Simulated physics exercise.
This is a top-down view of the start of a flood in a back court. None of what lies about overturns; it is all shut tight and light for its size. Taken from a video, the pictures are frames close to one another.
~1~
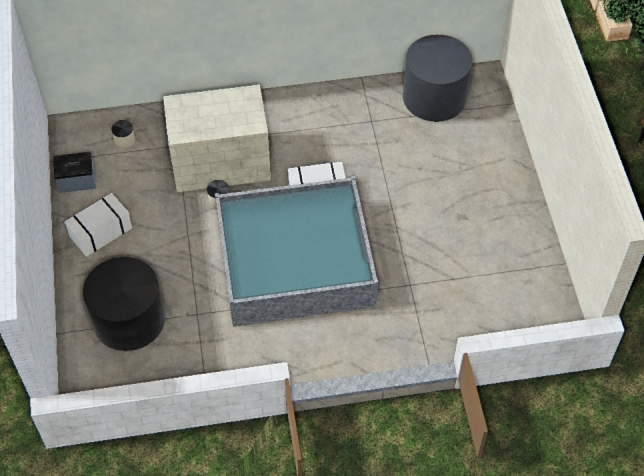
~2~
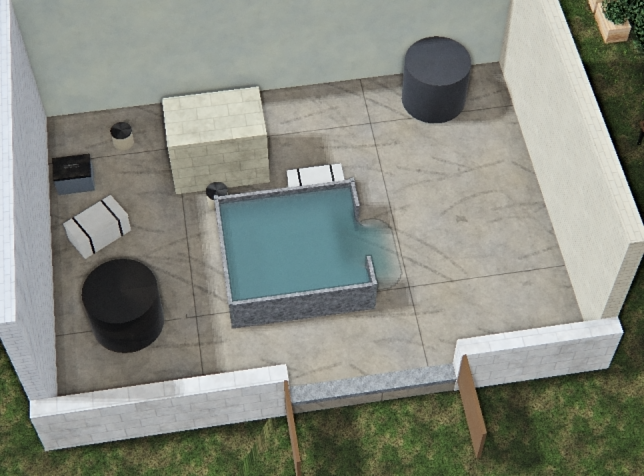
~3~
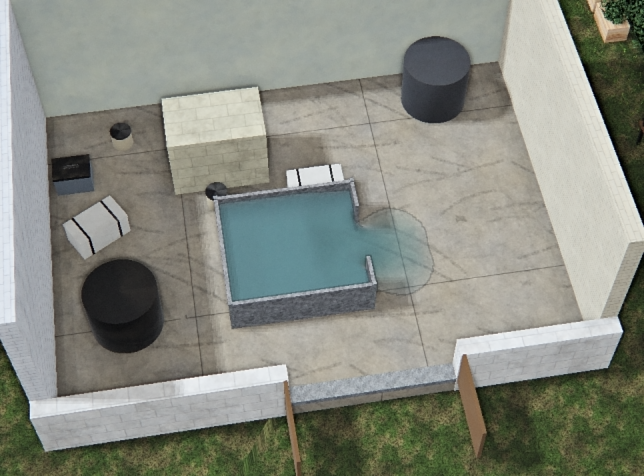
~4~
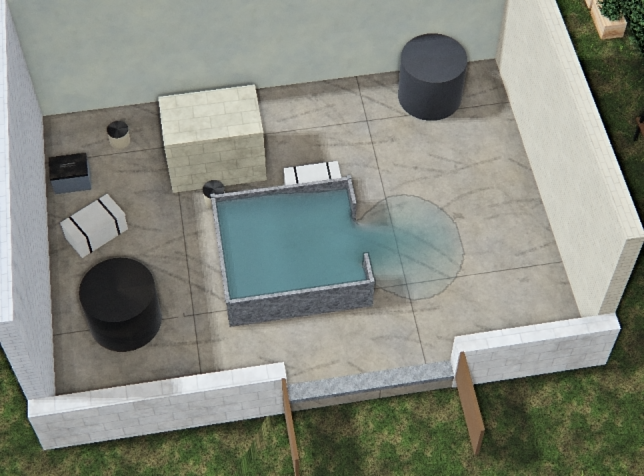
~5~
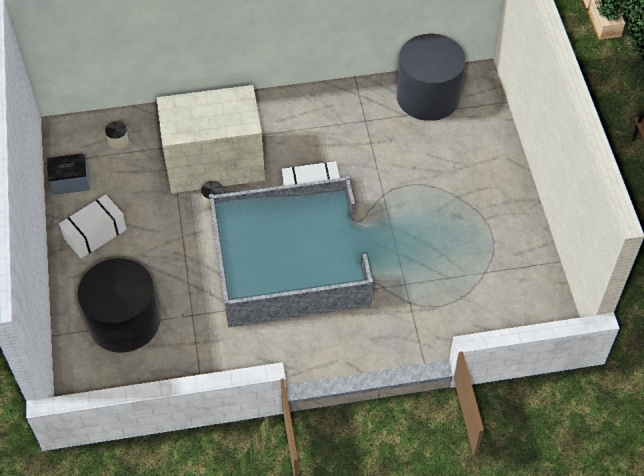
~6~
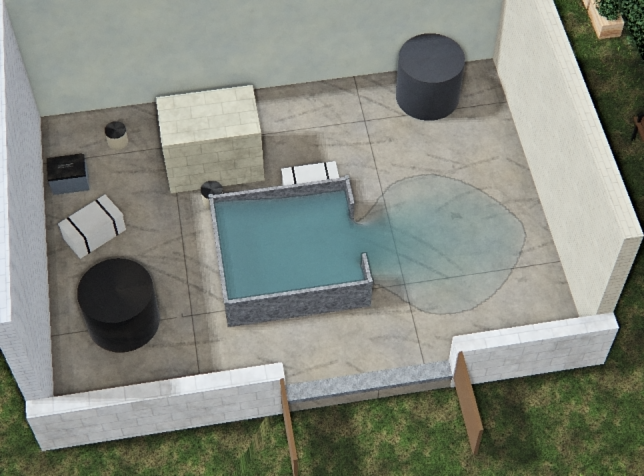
A walled back court with a pale stone floor, bordered by grass, is seen from high above. A raised grey-walled pool of teal water stands in the middle, with a cream block behind it, a black cylinder and white strapped chest at left, and a dark grey cylinder at upper right. The pool's right wall opens and water fans rightward across the floor, while the camera drifts very slightly.
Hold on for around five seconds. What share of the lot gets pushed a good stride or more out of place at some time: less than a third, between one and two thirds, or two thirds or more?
Portion: Beneath a third.
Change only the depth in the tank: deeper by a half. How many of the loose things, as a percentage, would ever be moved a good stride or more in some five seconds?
Share moved: 0 in a hundred.
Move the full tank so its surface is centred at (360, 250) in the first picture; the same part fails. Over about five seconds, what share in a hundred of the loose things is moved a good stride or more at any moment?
Estimate: Close to 0 per cent.
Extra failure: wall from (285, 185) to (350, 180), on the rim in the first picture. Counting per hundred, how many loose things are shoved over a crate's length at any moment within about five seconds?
60 percent, give or take.
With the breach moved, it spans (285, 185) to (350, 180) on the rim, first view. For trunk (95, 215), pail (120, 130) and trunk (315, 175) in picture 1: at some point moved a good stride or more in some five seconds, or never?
Outcome by item - short of that distance / displaced that far / displaced that far.
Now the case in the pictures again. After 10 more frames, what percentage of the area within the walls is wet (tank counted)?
My answer would be close to 35 per cent.
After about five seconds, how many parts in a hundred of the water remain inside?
Near 98 in a hundred.
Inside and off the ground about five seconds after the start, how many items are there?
By my reckoning the number comes out at 0.
A moment on, 0 of 5 are well off their spots; 0 afloat.
Next, 0 of 5 are well off their spots; 0 afloat.
Later, 0 of 5 are well off their spots; 0 afloat.
In the end, 0 of 5 are well off their spots, and 0 have been at some point; 0 afloat.
